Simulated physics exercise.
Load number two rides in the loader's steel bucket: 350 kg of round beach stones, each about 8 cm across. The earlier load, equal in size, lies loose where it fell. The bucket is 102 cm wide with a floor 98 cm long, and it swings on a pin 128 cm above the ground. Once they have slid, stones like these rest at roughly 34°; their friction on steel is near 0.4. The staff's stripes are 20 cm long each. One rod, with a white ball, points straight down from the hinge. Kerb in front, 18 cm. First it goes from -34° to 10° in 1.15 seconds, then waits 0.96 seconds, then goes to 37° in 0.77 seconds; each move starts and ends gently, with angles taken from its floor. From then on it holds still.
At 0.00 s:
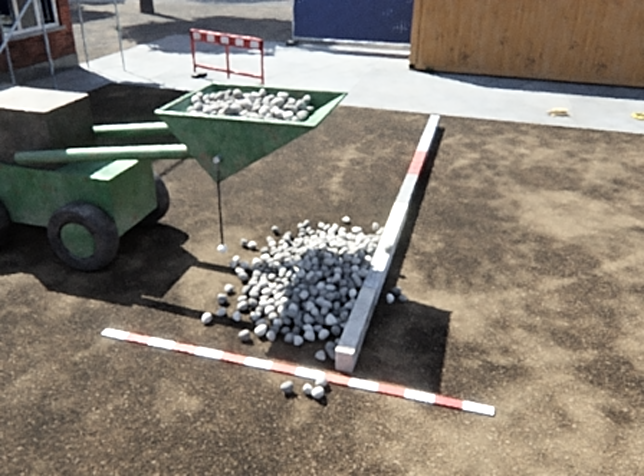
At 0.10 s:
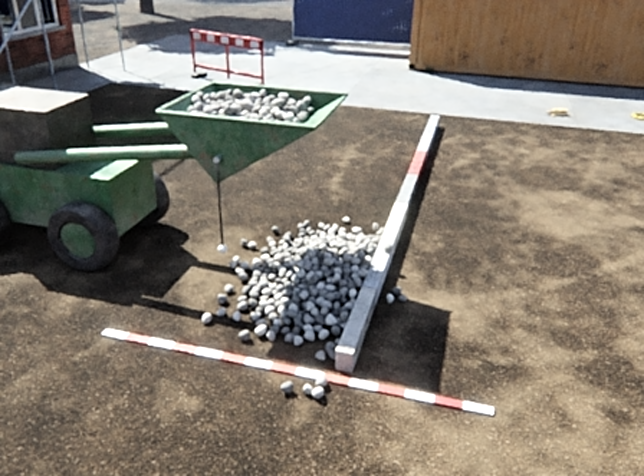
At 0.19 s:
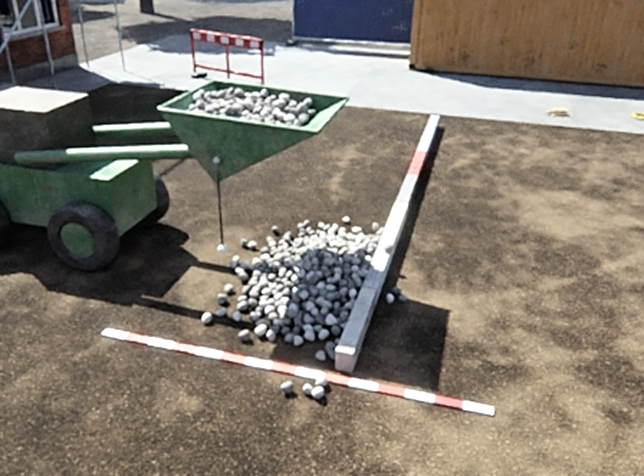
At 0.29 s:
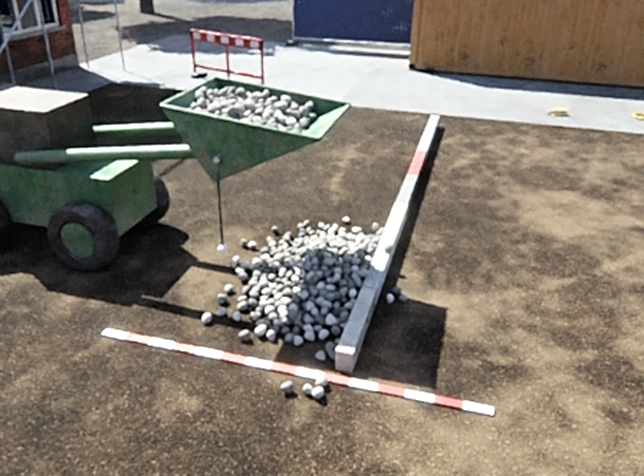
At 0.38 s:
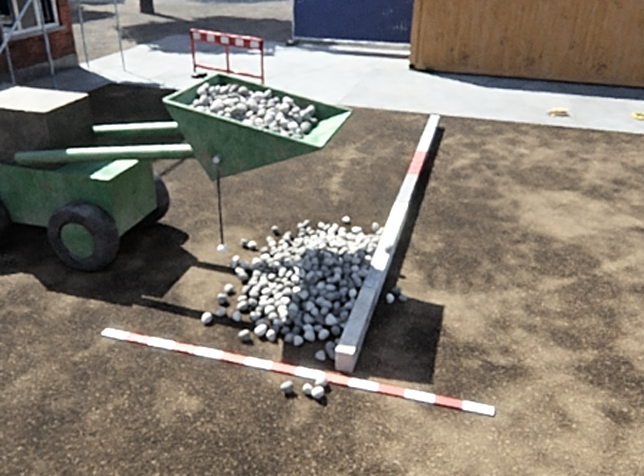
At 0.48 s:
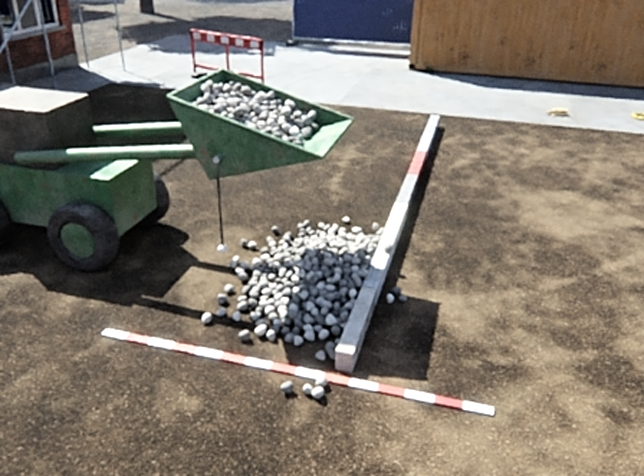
At the start, a green loader on the left holds a bucket of pale stones above a loose pile beside a kerb, with a red-and-white striped staff in front. The bucket slowly tilts a little, its right lip dipping as the stones inside shift slightly, while the pile below stays still.
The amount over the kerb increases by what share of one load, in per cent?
By about 24 per cent of a load.
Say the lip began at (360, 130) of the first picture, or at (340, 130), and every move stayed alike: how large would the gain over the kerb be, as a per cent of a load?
Around 80 and 55 percent respectively.
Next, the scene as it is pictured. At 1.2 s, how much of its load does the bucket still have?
Roughly 100 per cent is still inside.
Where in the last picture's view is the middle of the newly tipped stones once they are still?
In the last view, about pixel (351, 266).
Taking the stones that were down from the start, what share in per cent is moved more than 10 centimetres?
Roughly 5 percent.
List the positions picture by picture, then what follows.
Lip at (315, 126), floor tilted -34°, highest stones at (238, 101). The earlier load is highest near (351, 255), 24 cm above ground level, 99 % on this side of the kerb, 1 % over the kerb, in the first picture.
Lip at (316, 128), floor tilted -33°, highest stones at (239, 101); the stones move at 0.1 m/s on average, in the second picture.
Lip at (318, 133), floor tilted -31°, highest stones at (235, 99); the stones move at 0.1 m/s on average, in the third picture.
Lip at (320, 139), floor tilted -27°, highest stones at (221, 95); the stones move at 0.2 m/s on average, in the fourth picture.
Lip at (321, 148), floor tilted -23°, highest stones at (223, 93); the stones move at 0.2 m/s on average, in the fifth picture.
The bucket is at -17°, its lip at (323, 158); the top of the load is at (226, 89); the stones move at 0.2 m/s on average, in the sixth picture.
After 0.9 s the floor is at 3°; in per cent of one load, 100 in the bucket, 99 on this side of the kerb, 1 over the kerb; the foremost stones are at (380, 277).
After 1.2 s the floor is at 10°; in per cent of one load, 99 in the bucket, 100 on this side of the kerb, 1 over the kerb; the foremost stones are at (380, 277).
After 3.3 s the floor is at 37°; in per cent of one load, 1 in the bucket, 183 on this side of the kerb, 16 over the kerb; the foremost stones are at (512, 296).
After 5.9 s the floor is at 37°; in per cent of one load, 0 in the bucket, 176 on this side of the kerb, 24 over the kerb; the foremost stones are at (519, 301). Net gain over the kerb, 24.
